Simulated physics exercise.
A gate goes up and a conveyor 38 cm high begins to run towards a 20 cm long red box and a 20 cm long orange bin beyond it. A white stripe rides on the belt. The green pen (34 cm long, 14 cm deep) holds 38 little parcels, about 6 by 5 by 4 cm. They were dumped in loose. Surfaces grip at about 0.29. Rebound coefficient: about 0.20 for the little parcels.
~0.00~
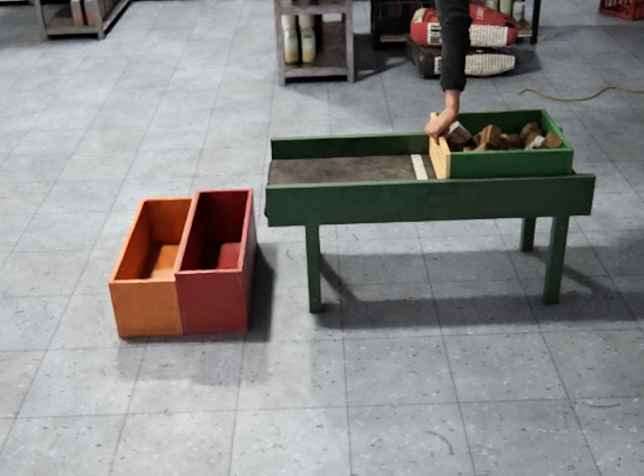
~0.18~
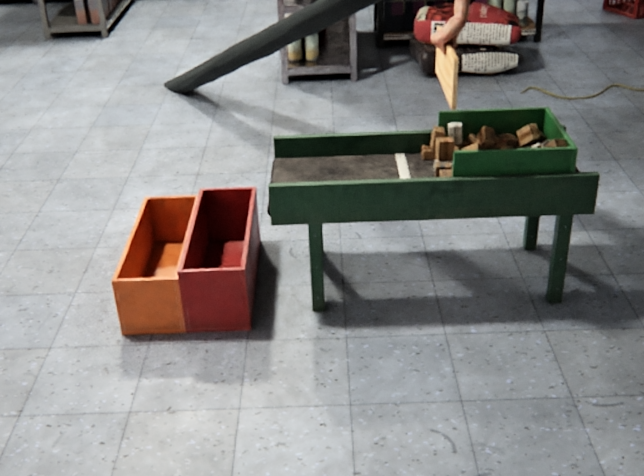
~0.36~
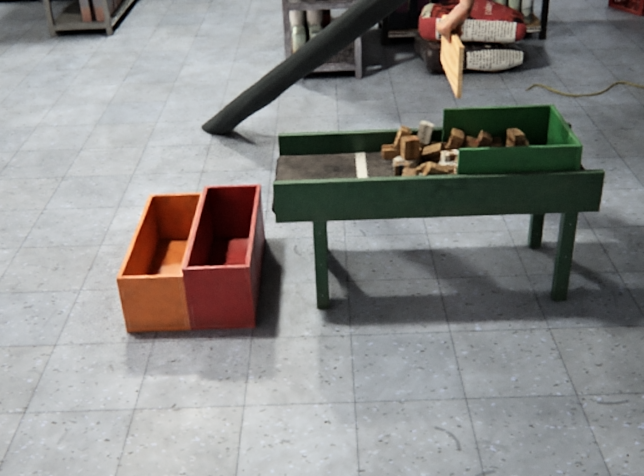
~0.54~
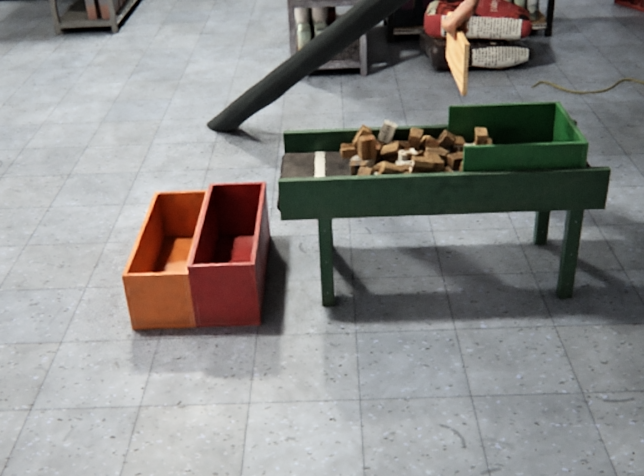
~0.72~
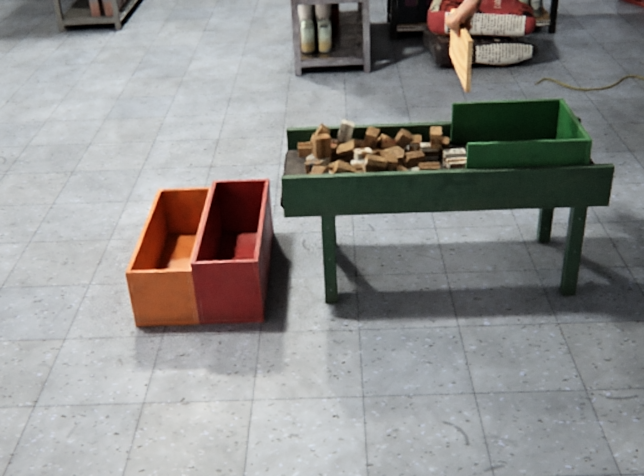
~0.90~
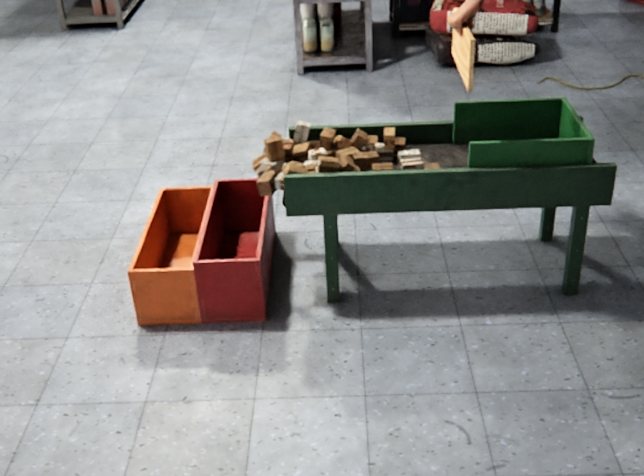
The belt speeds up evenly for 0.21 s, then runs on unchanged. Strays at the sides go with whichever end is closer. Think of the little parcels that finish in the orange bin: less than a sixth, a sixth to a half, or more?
Ending in the orange bin: Under a sixth of them.
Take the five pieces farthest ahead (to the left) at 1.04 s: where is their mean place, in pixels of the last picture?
Around (233, 217).
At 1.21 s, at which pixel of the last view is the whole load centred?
At about (243, 196).
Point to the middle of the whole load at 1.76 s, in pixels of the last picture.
Around (235, 258).
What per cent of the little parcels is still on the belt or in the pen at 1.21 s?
Roughly 25 per cent.
After 1.04 s, 5 in the red box, 20 on the belt and 13 in the air.
After 1.21 s, 18 in the red box, 9 on the belt and 11 in the air.
After 1.45 s, 32 in the red box and 6 in the air.
When it is over (at 1.76 s), 38 in the red box. Asked share, 0 of 38, 0 per cent.
